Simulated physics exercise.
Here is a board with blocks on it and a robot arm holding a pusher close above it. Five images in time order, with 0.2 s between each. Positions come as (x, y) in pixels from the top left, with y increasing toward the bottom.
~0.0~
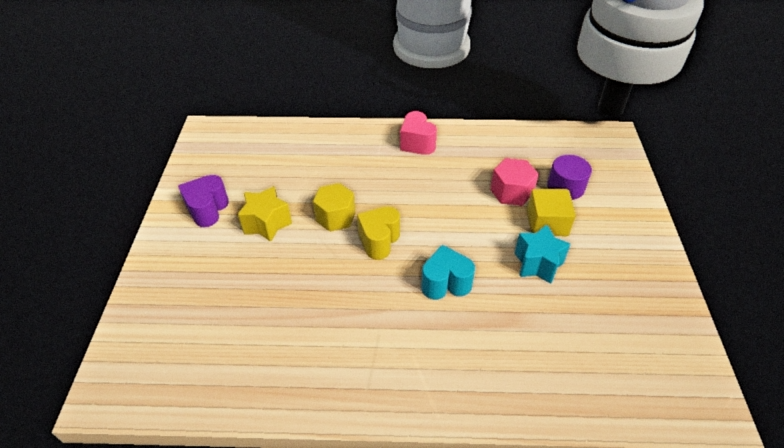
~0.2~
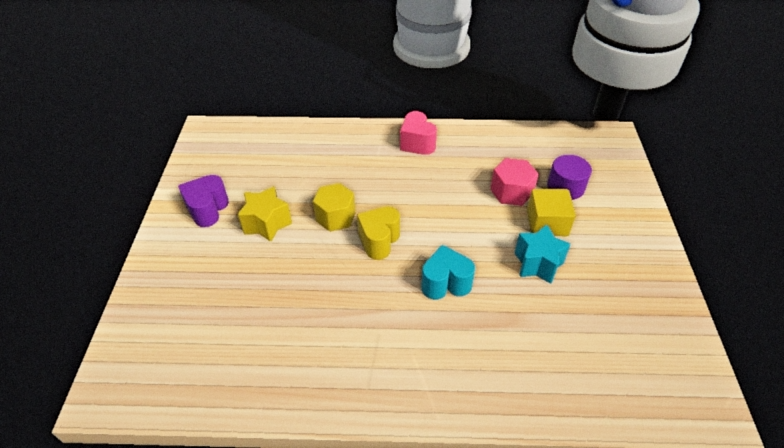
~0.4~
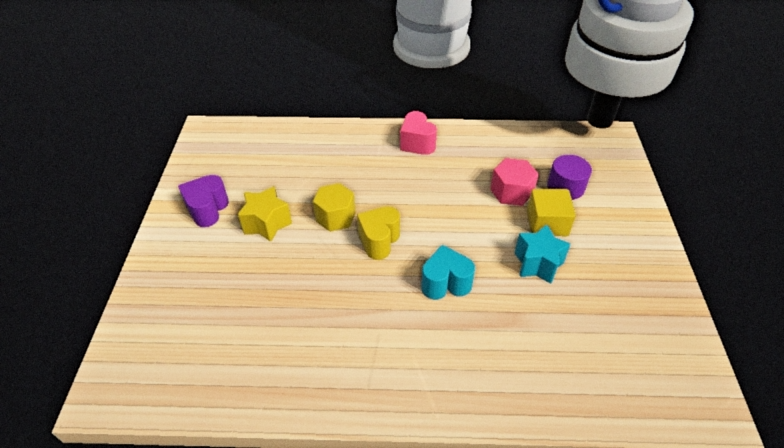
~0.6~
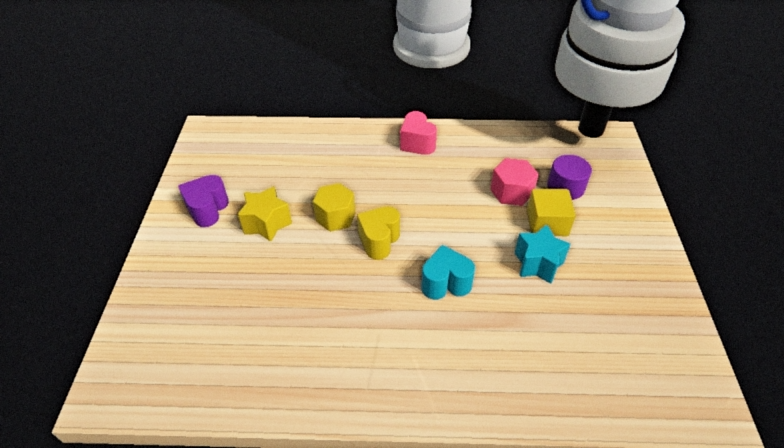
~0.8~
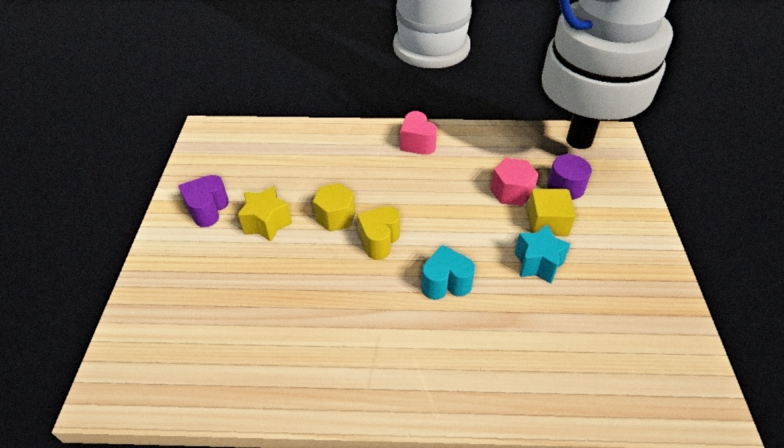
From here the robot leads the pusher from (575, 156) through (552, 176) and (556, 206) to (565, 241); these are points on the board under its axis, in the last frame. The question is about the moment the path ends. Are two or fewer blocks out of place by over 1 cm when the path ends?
The answer is no.
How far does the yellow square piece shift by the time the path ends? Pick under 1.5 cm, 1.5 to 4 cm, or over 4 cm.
It moves quite far, over 4 cm.
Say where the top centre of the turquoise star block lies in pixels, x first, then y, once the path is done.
The answer is (528, 271).
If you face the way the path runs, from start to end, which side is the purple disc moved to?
Sideways, to the left.
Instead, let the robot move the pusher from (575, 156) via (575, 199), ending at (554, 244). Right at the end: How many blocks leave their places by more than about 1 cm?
My guess is at least three.
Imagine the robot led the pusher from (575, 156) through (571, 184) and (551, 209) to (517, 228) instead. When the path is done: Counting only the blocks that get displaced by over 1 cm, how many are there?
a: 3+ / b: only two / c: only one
My answer is option a.
The first path, step by step. One third of the way, pusher at (556, 162); purple disc at (573, 178).
Two thirds of the way, pusher at (561, 192); yellow square piece at (559, 214), turned 60° clockwise; purple disc at (594, 203).
At the end, pusher at (570, 226); pink six-sided block not moved; turquoise star block at (528, 271), turned 15° clockwise; yellow square piece at (559, 249), turned 80° clockwise; purple disc at (608, 220).
